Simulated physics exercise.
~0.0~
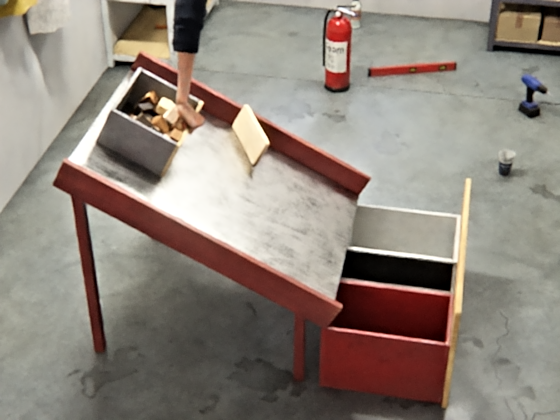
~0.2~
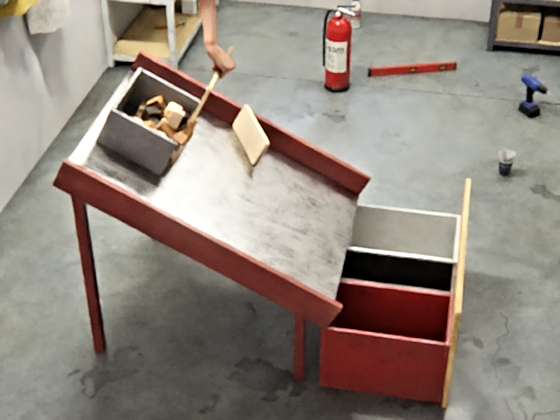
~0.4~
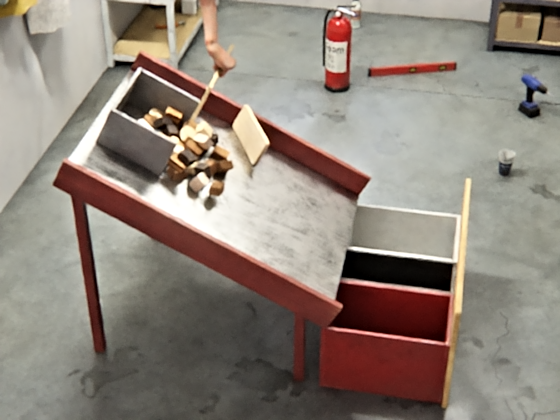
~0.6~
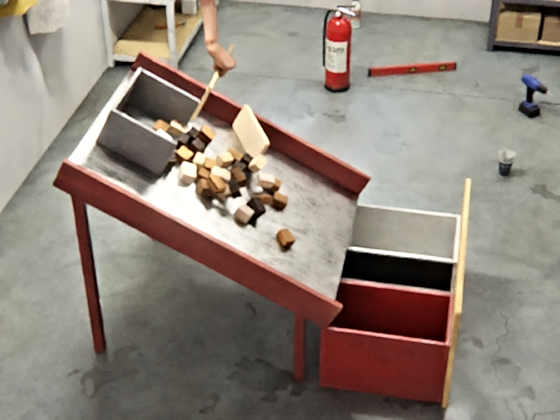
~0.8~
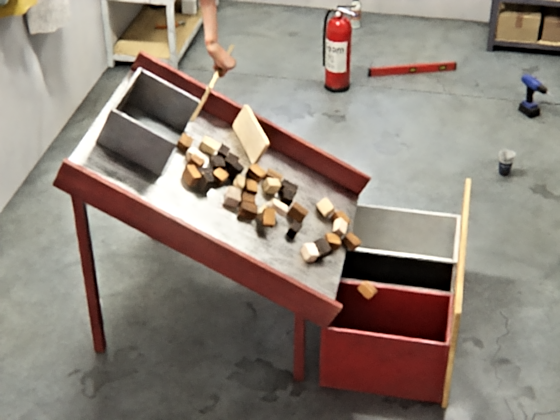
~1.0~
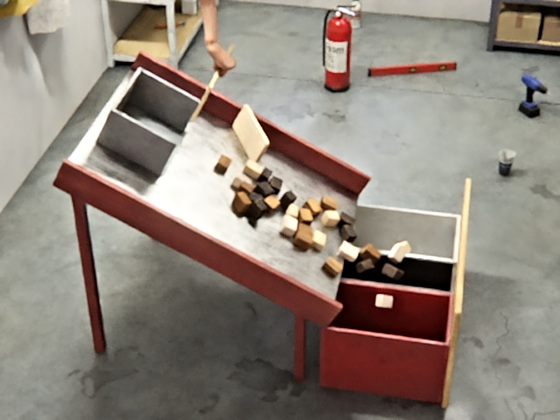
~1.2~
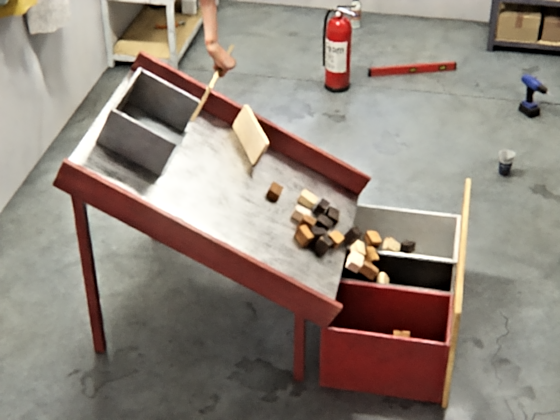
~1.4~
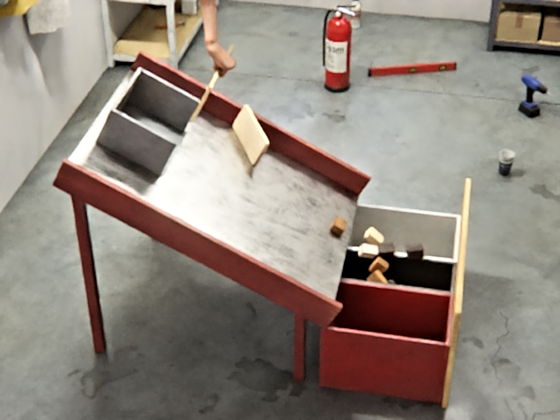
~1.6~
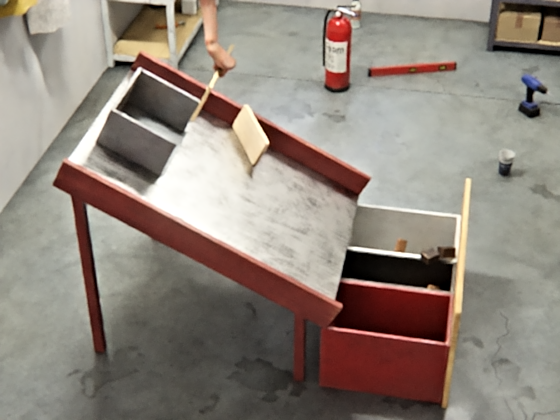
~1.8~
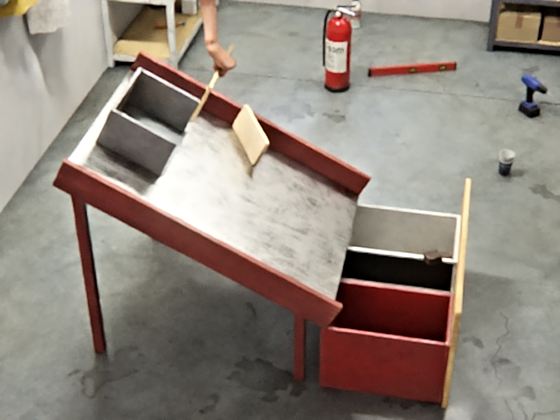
A steep grey table with red edges and legs slopes down to the right across a concrete workshop floor, seen from above at a fixed angle. Wooden blocks in brown, black and cream fill a grey pen at its upper left, and a pale angled board stands partway down; white, black and red containers wait at the lower end. A hand lifts the gate away and holds it up. The blocks spill out, tumble past the board and spread downhill. They drop over the edge, mostly toward the black and white containers, with few reaching the red. Finally the slope is bare.
